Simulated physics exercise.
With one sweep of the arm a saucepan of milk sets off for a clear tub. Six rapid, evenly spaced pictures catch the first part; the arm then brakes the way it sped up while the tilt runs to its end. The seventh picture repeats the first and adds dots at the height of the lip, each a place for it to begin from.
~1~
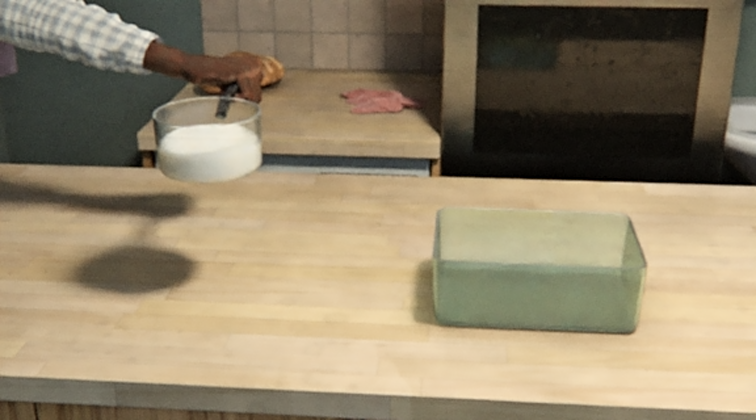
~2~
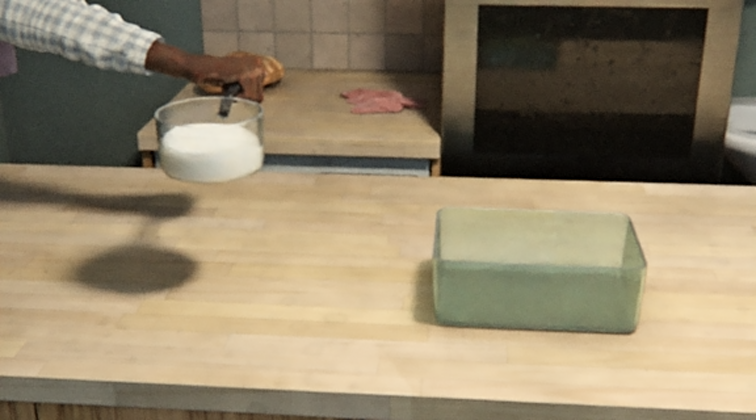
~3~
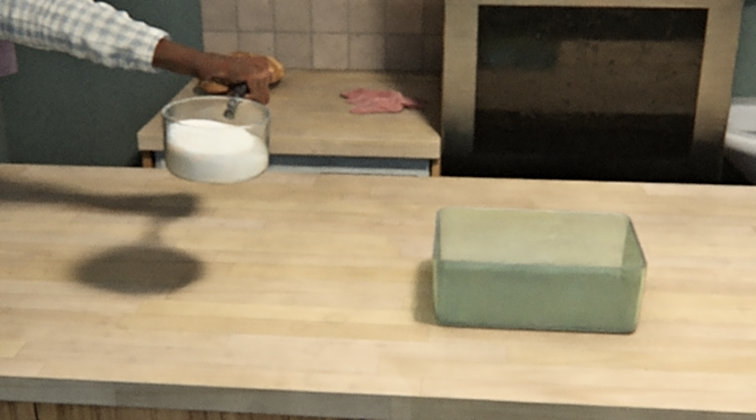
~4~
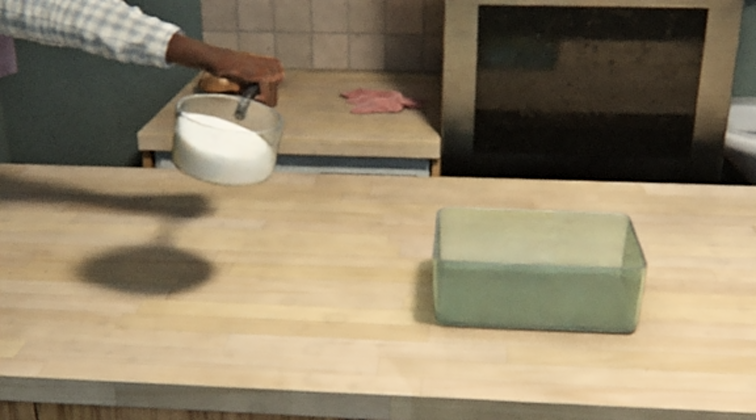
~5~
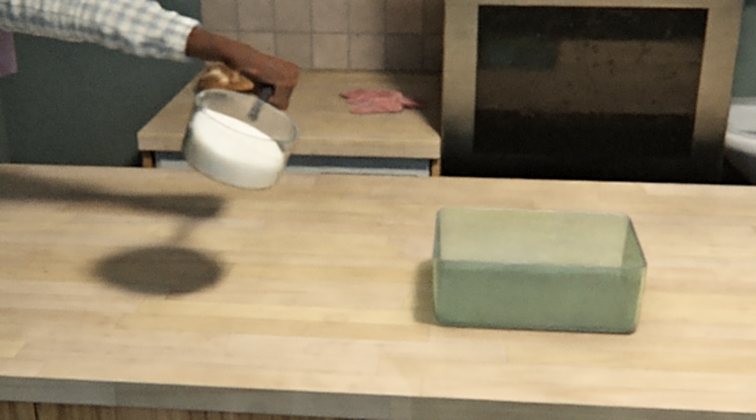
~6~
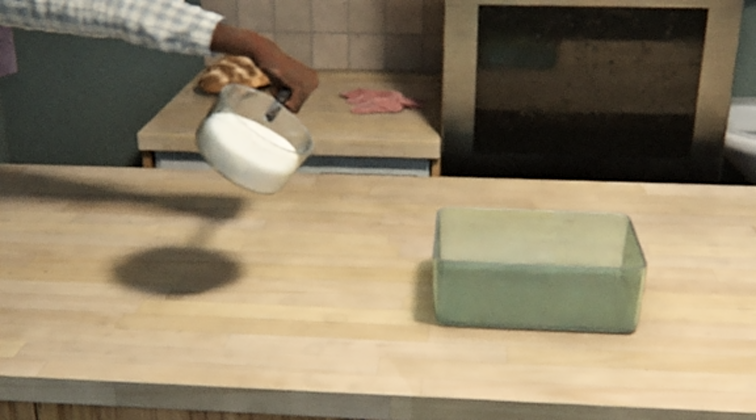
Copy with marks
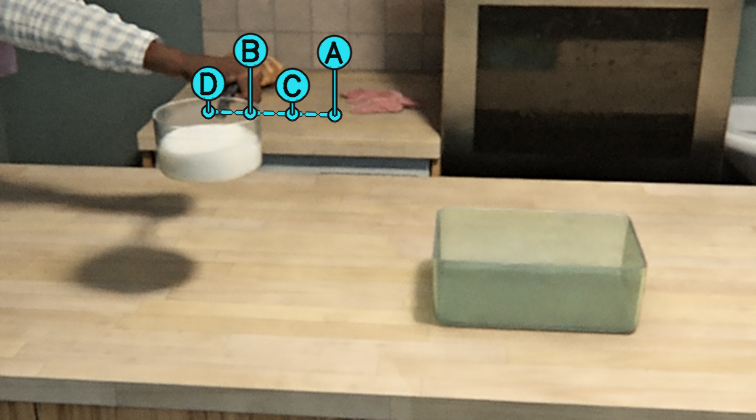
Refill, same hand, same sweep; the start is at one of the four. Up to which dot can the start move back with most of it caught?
Place C.
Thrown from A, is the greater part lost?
No.
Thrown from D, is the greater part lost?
Yes, it does.
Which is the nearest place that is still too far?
That would be B.
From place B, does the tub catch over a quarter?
No, it does not.
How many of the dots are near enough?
Two of them.
In cyan, A at (334, 114); B at (250, 112); C at (292, 113); D at (208, 111).
If A is chosen, about 81 % lands in the tub, 3 % falls short and 16 % goes beside or beyond.
If B is chosen, about 7 % lands in the tub, 87 % falls short and 5 % goes beside or beyond.
If C is chosen, about 82 % lands in the tub, 9 % falls short and 9 % goes beside or beyond.
If D is chosen, about 0 % lands in the tub, 98 % falls short.
